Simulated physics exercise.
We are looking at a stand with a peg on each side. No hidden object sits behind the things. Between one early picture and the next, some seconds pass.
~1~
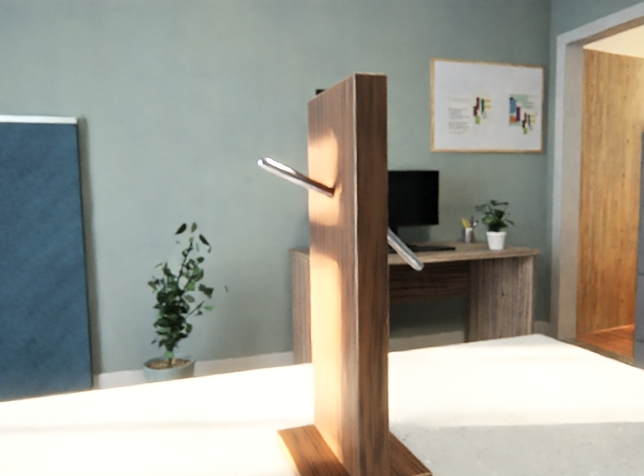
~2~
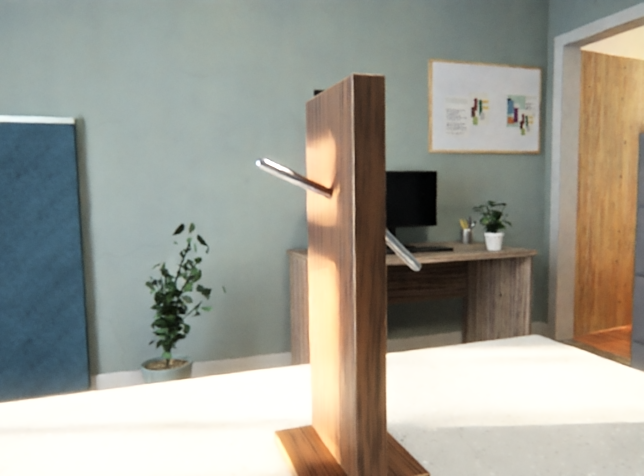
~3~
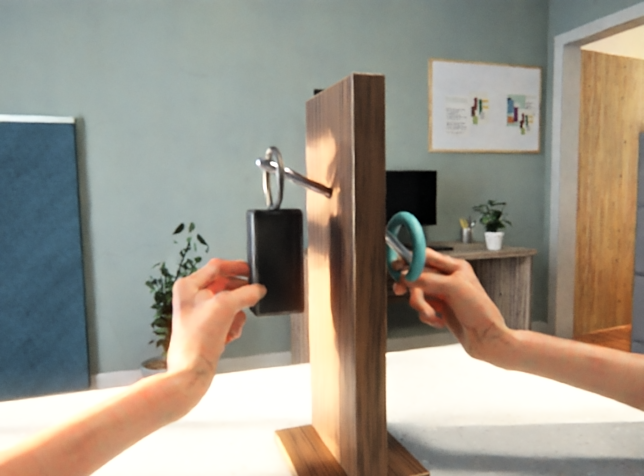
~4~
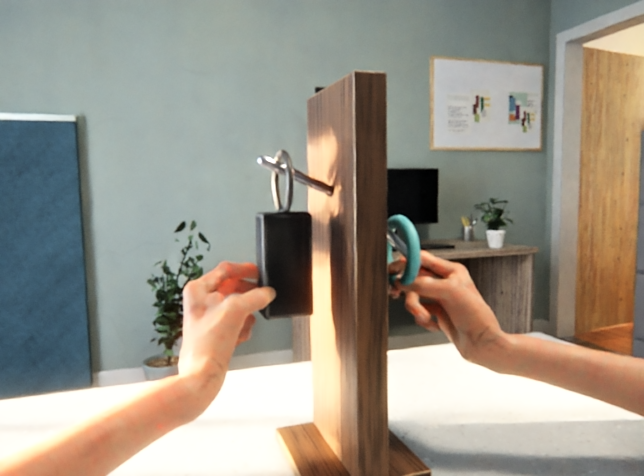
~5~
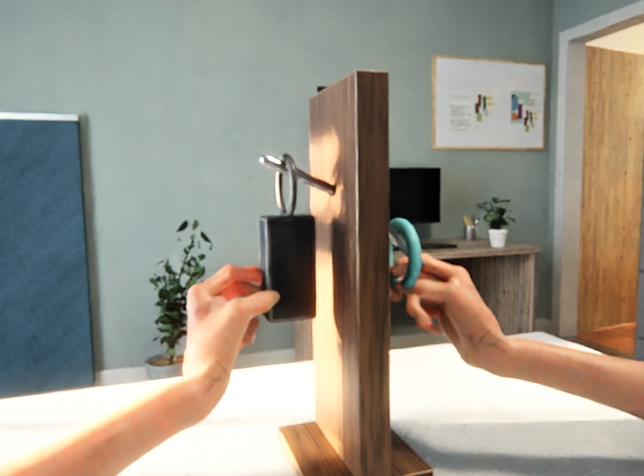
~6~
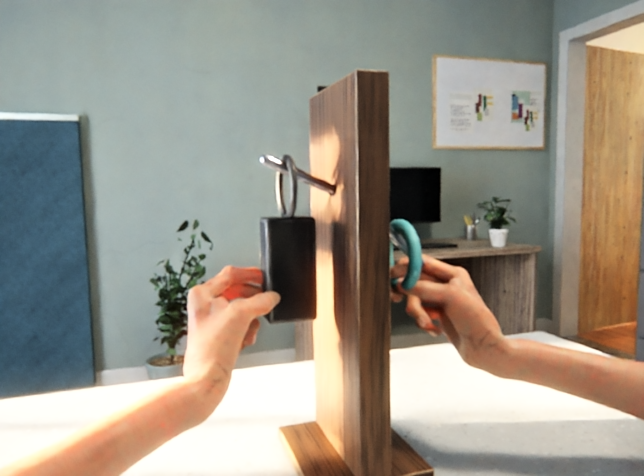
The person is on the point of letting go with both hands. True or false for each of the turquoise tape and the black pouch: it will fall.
Turquoise tape: True; black pouch: False.
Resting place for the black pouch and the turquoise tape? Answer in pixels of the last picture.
(310, 250) and (452, 436), approximately.
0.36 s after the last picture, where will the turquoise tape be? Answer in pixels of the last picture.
Centre estimate: (451, 429).
Then, 0.20 s on from there, turquoise tape turned 47° from its first pose near (422, 300); black pouch turned 6° from its first pose near (297, 245).
Then, 0.36 s on from there, turquoise tape at the bottom near (451, 429); black pouch turned 4° from its first pose near (310, 250).
In the end, the turquoise tape slips down, near (453, 436); the black pouch hangs there, near (310, 251).
